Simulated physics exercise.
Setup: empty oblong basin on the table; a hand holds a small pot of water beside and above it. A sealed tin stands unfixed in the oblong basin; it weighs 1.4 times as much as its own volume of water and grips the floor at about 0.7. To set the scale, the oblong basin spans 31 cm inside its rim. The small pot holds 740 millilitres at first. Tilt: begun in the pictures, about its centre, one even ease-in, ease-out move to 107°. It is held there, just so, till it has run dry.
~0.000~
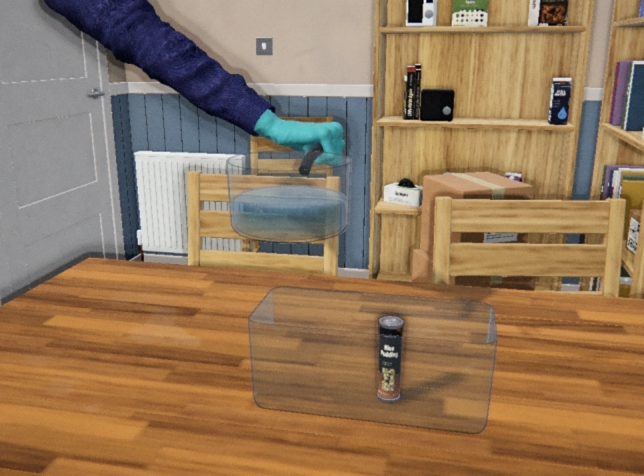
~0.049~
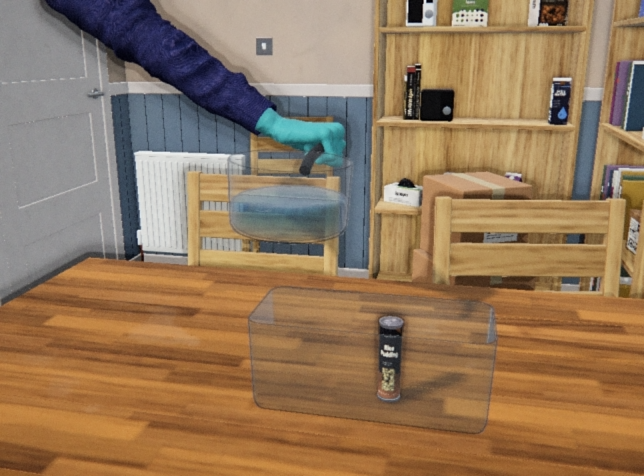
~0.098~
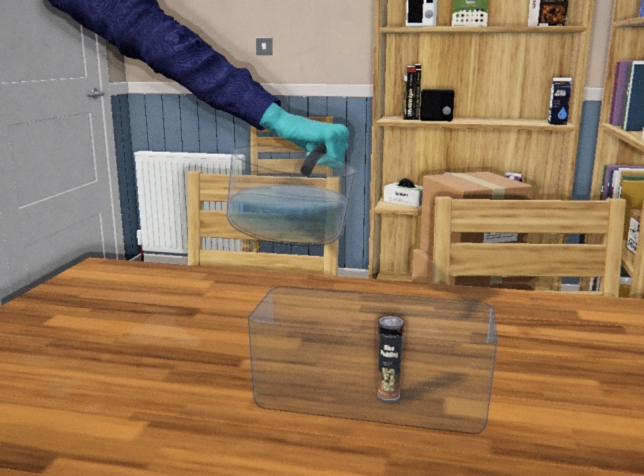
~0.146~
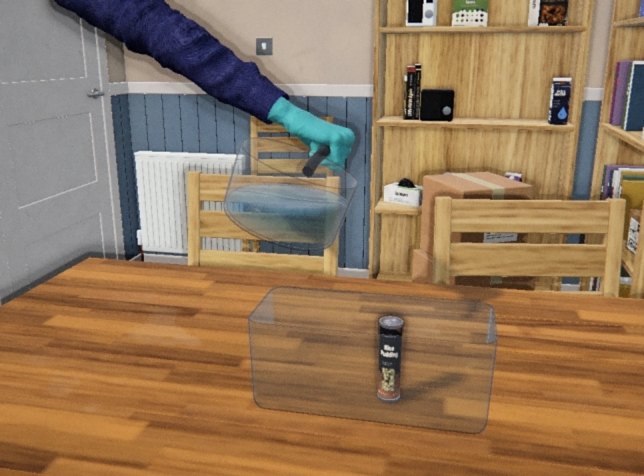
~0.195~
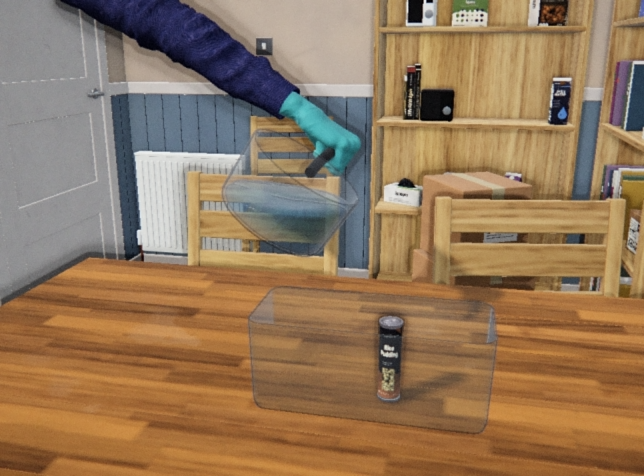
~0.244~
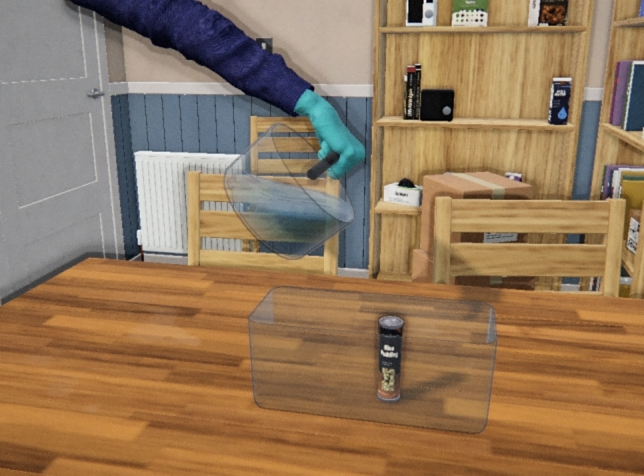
A gloved hand tilting a small clear pot of water steadily rightward above a wooden table with a clear basin and dark tin.
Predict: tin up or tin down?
It is tipped over.
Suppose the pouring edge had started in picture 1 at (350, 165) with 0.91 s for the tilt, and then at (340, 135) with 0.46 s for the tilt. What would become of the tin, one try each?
Trial 1 - tin stays standing; trial 2 - tin tips.
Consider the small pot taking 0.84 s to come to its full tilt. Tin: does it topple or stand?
It stays steady, then.
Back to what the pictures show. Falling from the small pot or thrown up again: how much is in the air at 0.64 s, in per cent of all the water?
Around 9 percent of it is airborne.
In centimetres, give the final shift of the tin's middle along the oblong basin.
7.0 cm.
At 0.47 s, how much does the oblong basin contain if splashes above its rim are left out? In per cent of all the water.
28 %, more or less.
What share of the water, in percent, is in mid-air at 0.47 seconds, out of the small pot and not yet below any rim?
My guess is roughly 46 %.
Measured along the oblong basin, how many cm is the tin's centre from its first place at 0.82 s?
Roughly 3 cm.
Then, 0.47 s in, the tilt is 106° and 27 per cent is still to pour; the tin stands where it began.
Then, 0.64 s in, the tilt is 107° and 9 per cent is still to pour; the tin leans 7°.
Then, 0.82 s in, the tilt is 107° and 1 per cent is still to pour; the tin leans 19°.
Then, 1.01 s in, the tilt is 107° and 0 per cent is still to pour; the tin leans 60°.
Finally, the tin lies on its side.
